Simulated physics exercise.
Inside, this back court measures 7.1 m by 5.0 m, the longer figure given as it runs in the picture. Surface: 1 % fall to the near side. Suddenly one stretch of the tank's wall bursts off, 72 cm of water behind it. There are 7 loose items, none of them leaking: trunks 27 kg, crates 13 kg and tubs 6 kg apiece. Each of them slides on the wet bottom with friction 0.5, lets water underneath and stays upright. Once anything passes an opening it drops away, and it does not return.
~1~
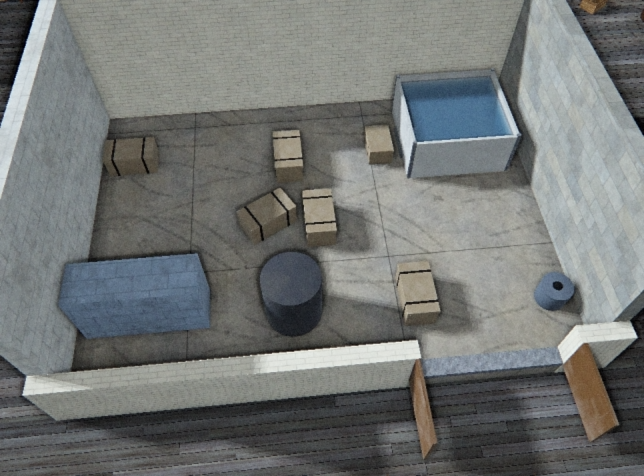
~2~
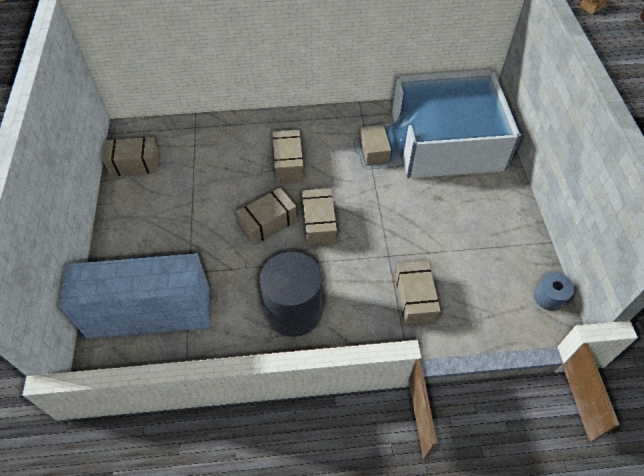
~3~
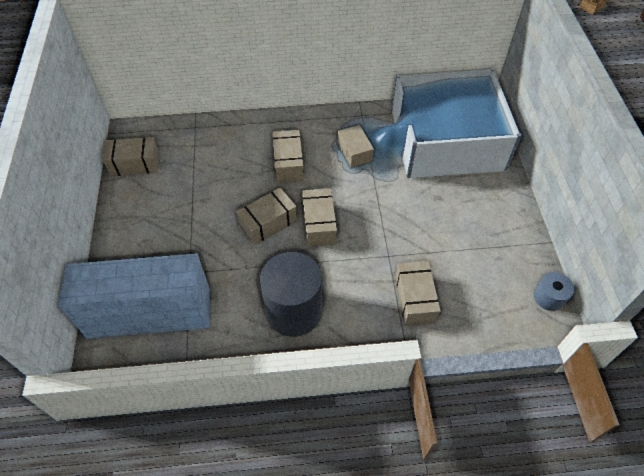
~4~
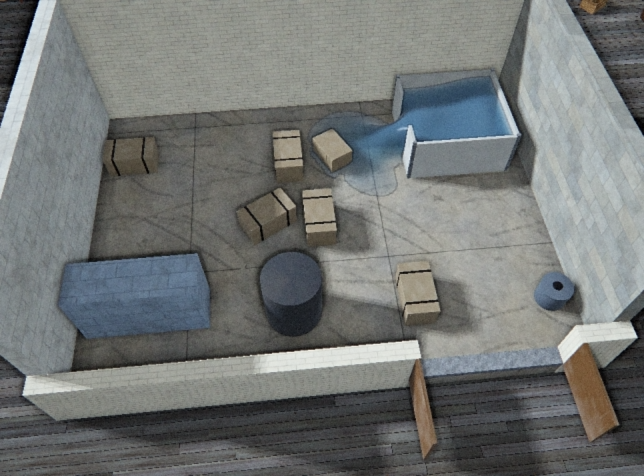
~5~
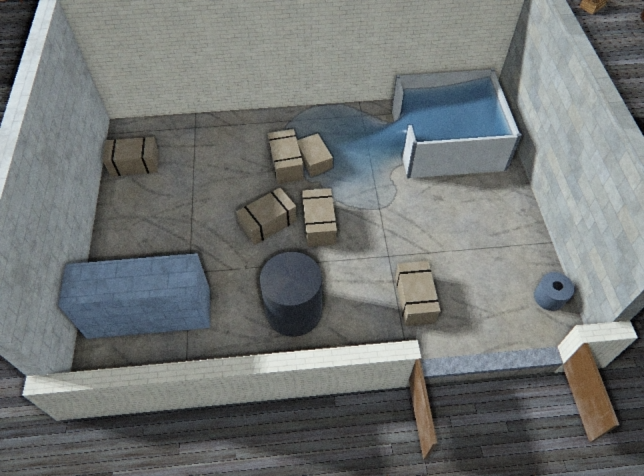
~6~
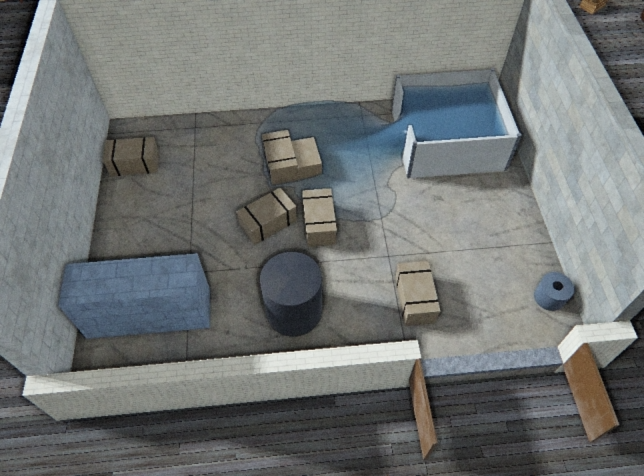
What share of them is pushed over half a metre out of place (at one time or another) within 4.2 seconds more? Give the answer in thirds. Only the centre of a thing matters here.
Two thirds or more.
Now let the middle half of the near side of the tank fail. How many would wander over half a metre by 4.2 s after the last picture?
The answer then is 2.
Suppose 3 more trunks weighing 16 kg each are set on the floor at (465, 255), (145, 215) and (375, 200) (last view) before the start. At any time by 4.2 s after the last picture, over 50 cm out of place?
Result, in sequence: Below the mark / above the mark / below the mark.
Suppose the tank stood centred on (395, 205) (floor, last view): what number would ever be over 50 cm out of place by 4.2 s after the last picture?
So the tally would be 4.
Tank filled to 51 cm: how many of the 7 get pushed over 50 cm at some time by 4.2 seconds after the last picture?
Count: 3.
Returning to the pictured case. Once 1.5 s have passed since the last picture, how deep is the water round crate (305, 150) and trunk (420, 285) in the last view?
First roughly 8 cm, second roughly 1 cm.
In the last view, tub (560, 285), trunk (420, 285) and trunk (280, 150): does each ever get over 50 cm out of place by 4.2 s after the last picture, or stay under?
Result, in order: Undershooting / undershooting / overshooting.
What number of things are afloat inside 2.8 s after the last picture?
At that time, 3.
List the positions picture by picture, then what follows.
A crate at (379, 138) rests on the ground; a trunk at (288, 148), on the bottom; water covers 2.4 m2; 0 of 7 have shifted, in the first frame.
A crate at (376, 138), on the bottom, 6 cm from its start; a trunk at (288, 148), on the bottom; 2.8 m2 under water; 1 of 7 have shifted, in the second frame.
A crate at (356, 140) rests on the ground, 41 cm from its start; a trunk at (288, 148), on the bottom; water covers 3.5 m2; 1 of 7 have shifted, in the third frame.
A crate at (332, 144) rests on the ground, 80 cm from its start; a trunk at (288, 148), on the bottom; 4.5 m2 under water; 1 of 7 have shifted, in the fourth frame.
A crate at (314, 149), on the bottom, 112 cm from its start; a trunk at (285, 148), on the bottom, 4 cm from its start; 5.8 m2 under water; 1 of 7 have shifted, in the fifth frame.
A crate at (306, 152) rests on the ground, 127 cm from its start; a trunk at (279, 149) rests on the ground, 14 cm from its start; 6.9 m2 under water; 2 of 7 have shifted, in the sixth frame.
Then, 0.4 s after the last picture 2 of 7 are over 50 cm from their spots; 1 afloat.
Then, 1.5 s after the last picture 4 of 7 are over 50 cm from their spots; 0 afloat.
Then, 2.8 s after the last picture 5 of 7 are over 50 cm from their spots; 3 afloat.
Then, 4.2 s after the last picture 5 of 7 are over 50 cm from their spots, and 5 have been at some point; 3 afloat.
